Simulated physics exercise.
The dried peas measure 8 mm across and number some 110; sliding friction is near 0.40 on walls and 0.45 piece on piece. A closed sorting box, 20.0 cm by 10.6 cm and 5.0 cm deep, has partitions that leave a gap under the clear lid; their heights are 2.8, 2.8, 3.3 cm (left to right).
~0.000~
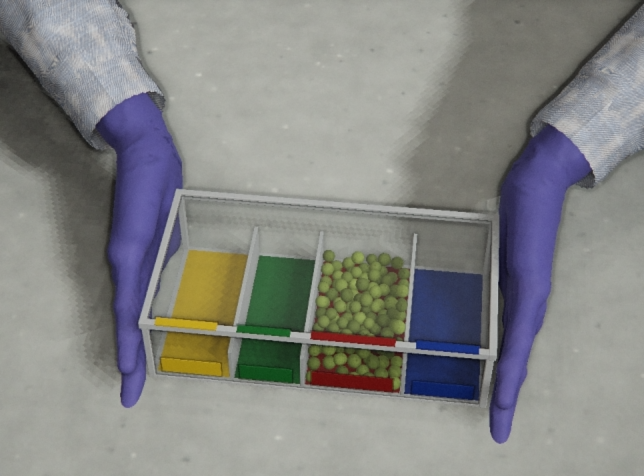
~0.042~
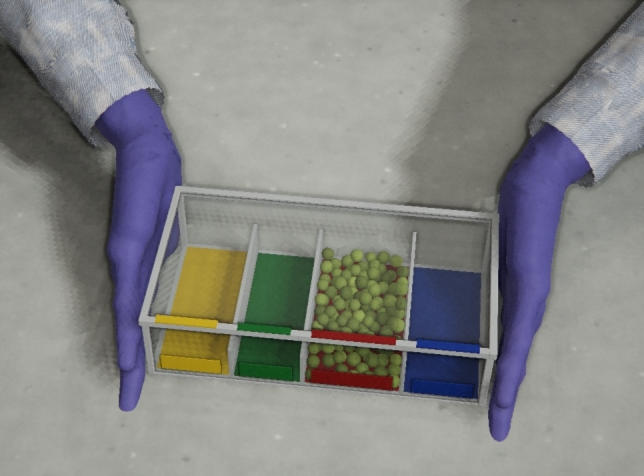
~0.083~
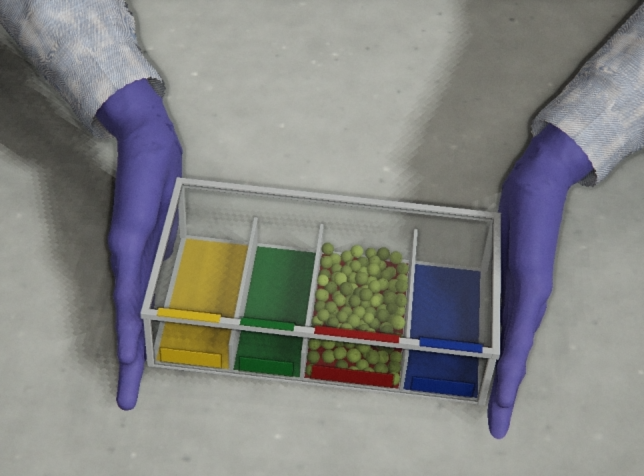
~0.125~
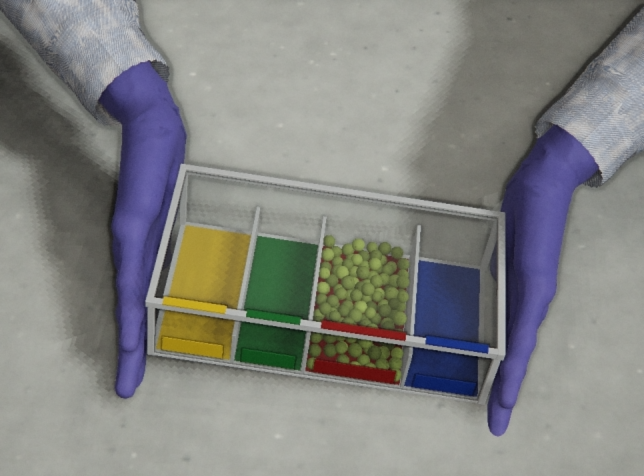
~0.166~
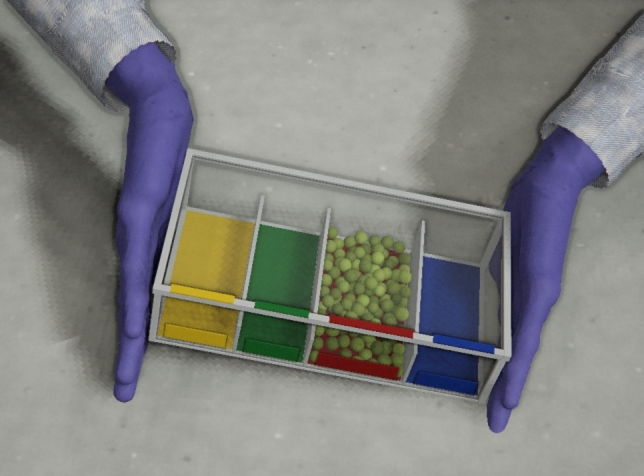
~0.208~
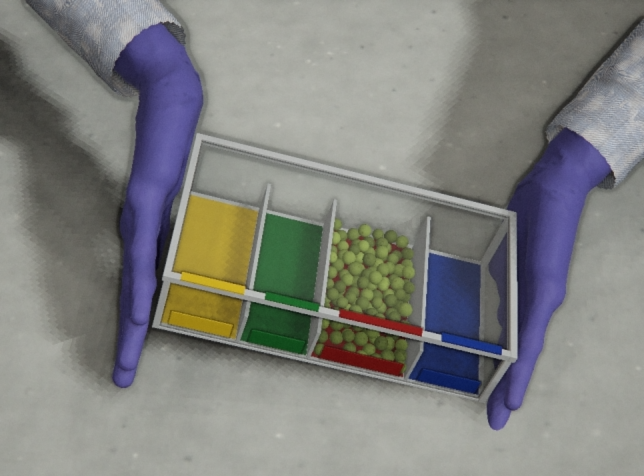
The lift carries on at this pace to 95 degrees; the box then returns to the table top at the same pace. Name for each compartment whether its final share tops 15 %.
Red yes, blue yes, green no, yellow no.
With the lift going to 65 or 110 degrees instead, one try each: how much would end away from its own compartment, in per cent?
About 0 and 70 per cent.
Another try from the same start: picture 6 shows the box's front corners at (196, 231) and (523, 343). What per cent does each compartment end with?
Red 60; blue 40; green 0; yellow 0.
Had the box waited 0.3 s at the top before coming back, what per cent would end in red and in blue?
In that case red 35; blue 65.
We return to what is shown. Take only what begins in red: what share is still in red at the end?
About 50 per cent.
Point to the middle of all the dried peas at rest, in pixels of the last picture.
At about (412, 343).
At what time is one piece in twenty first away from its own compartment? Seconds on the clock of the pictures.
At about 1.05 s.
Then, at 1.10 s, tilt 95 degrees; red 95 %, blue 5 %.
After 1.69 s, tilt 42 degrees; red 50 %, blue 50 %.
Then, at 2.33 s, tilt 0 degrees; red 50 %, blue 50 %.
By 2.9 s all is still; red 50 %, blue 50 %, green 0 %, yellow 0 %.
